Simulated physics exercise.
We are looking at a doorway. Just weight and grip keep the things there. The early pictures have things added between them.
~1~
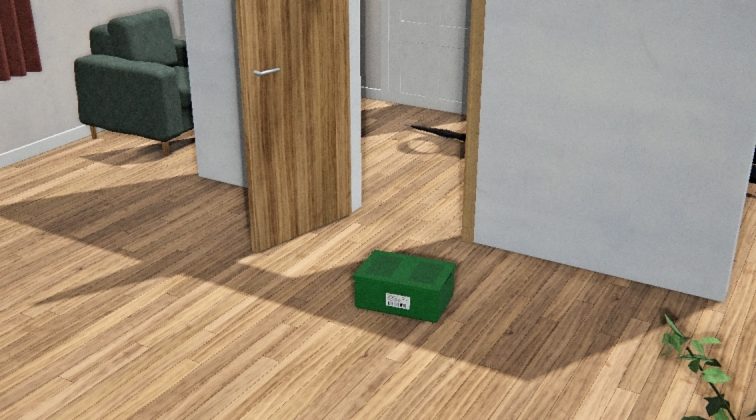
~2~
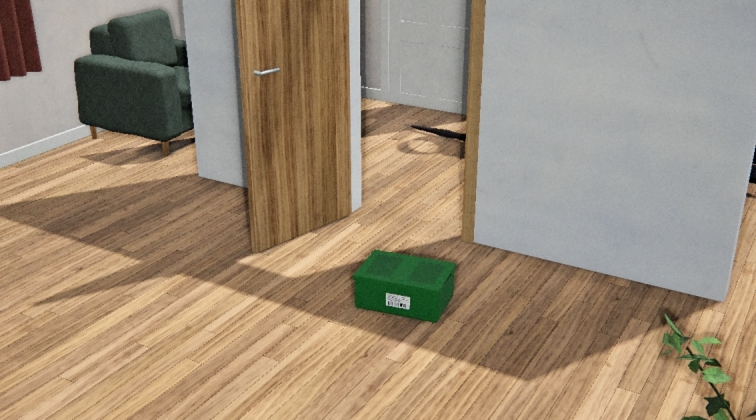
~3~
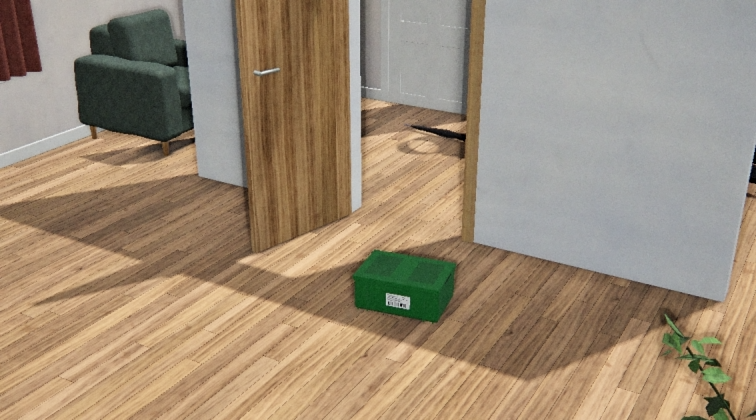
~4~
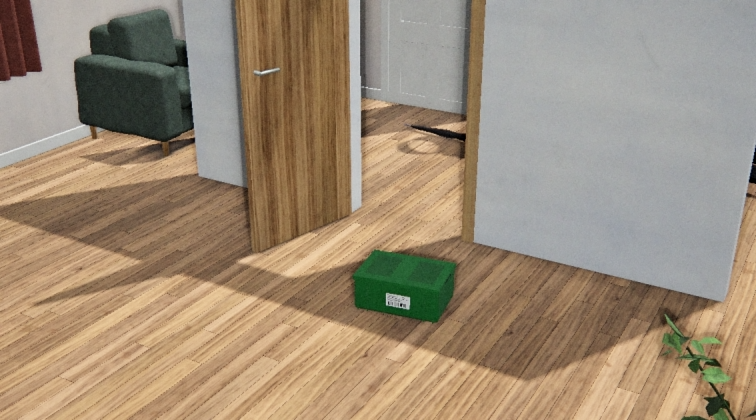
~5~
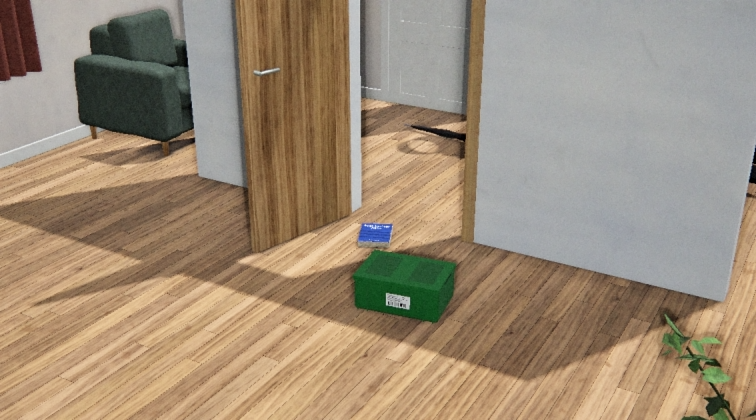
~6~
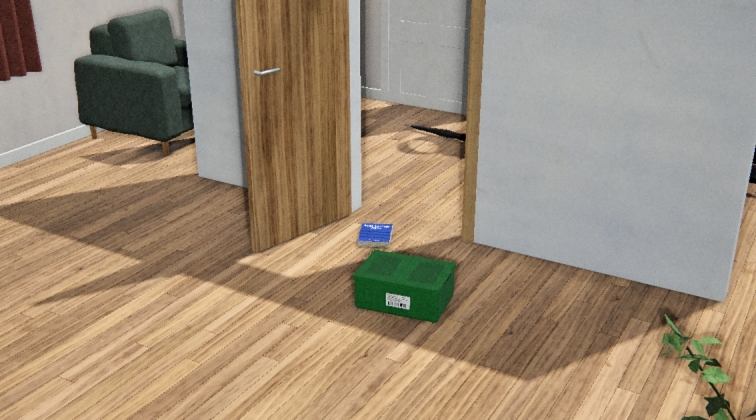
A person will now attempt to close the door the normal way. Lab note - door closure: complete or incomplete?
Complete.
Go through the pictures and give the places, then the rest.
Door wide open and still; green tote (405, 286), in the first picture.
Door wide open and still; green tote (405, 286), in the second picture.
Door wide open and still; green tote (405, 286), in the third picture.
Door wide open and still; green tote (405, 286), in the fourth picture.
Door wide open and still; green tote (405, 286), in the fifth picture.
Door wide open and still; blue book (376, 235); green tote (405, 286), in the sixth picture.
Then, 1.10 s after the last picture, door 52° open.
Then, 1.60 s after the last picture, door 16° open; blue book slid about its own width near (409, 226).
At rest, door 0° open; moved from the start, blue book; green tote in place. Seen from the same camera at the end, blue book near (422, 216).
